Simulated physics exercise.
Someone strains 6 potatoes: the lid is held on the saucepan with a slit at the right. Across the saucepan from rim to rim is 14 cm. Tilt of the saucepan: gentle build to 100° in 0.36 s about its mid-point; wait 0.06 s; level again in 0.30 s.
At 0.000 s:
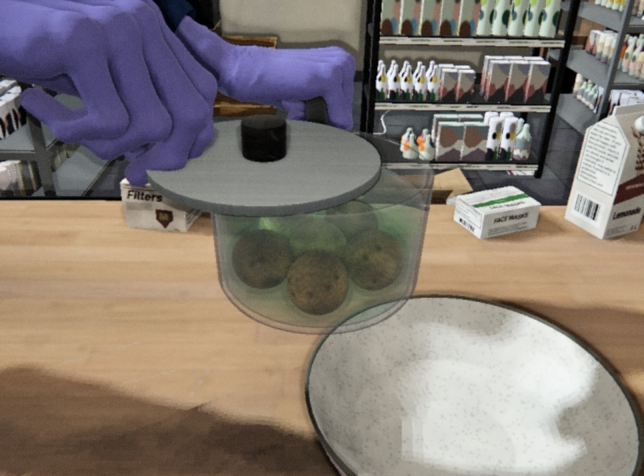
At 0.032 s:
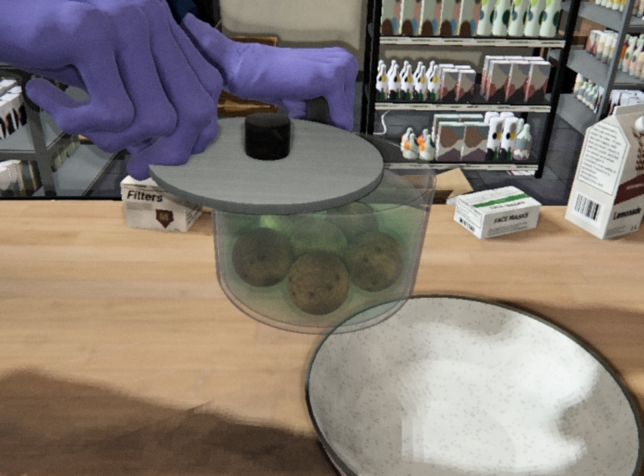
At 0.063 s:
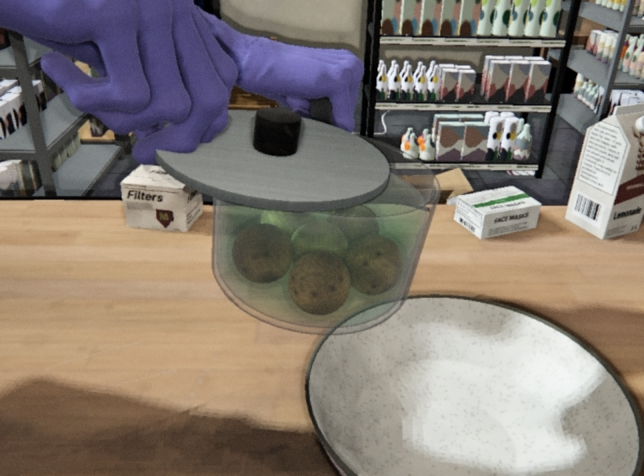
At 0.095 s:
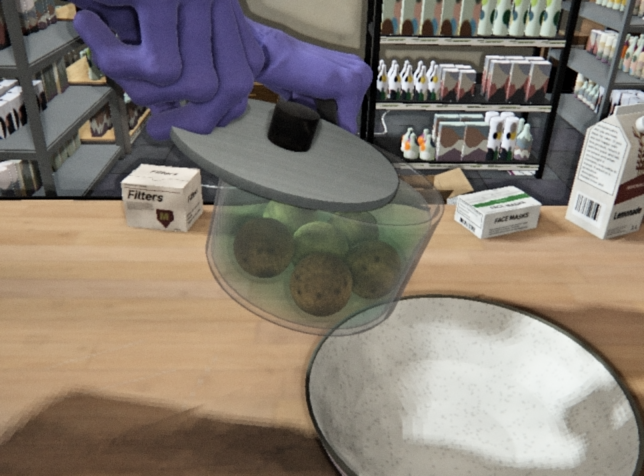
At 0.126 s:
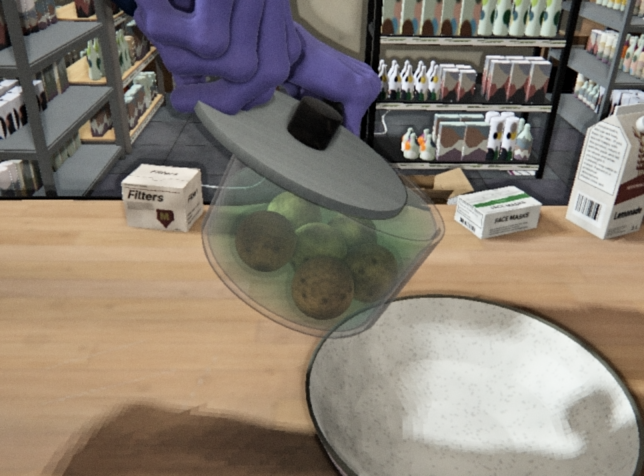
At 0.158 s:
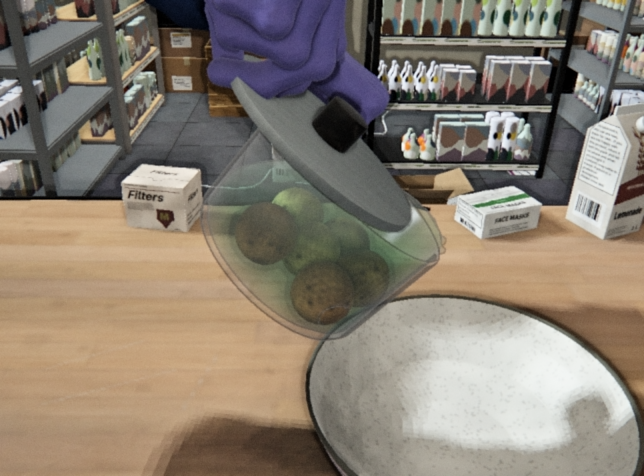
The clip shows purple-gloved hands holding a grey lid on a transparent pot of round brown and green items above a wooden counter, as the pot and lid tilt gradually to the right beside a wide speckled dish.
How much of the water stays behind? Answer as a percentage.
I would say some 21 per cent stays behind.
After 0.30 s the tilt is 93° and 58 per cent of the water is still in the saucepan.
After 0.40 s the tilt is 100° and 34 per cent of the water is still in the saucepan.
After 0.51 s the tilt is 79° and 23 per cent of the water is still in the saucepan.
After 0.63 s the tilt is 21° and 21 per cent of the water is still in the saucepan.
In the end 21 per cent of the water is still in the saucepan.
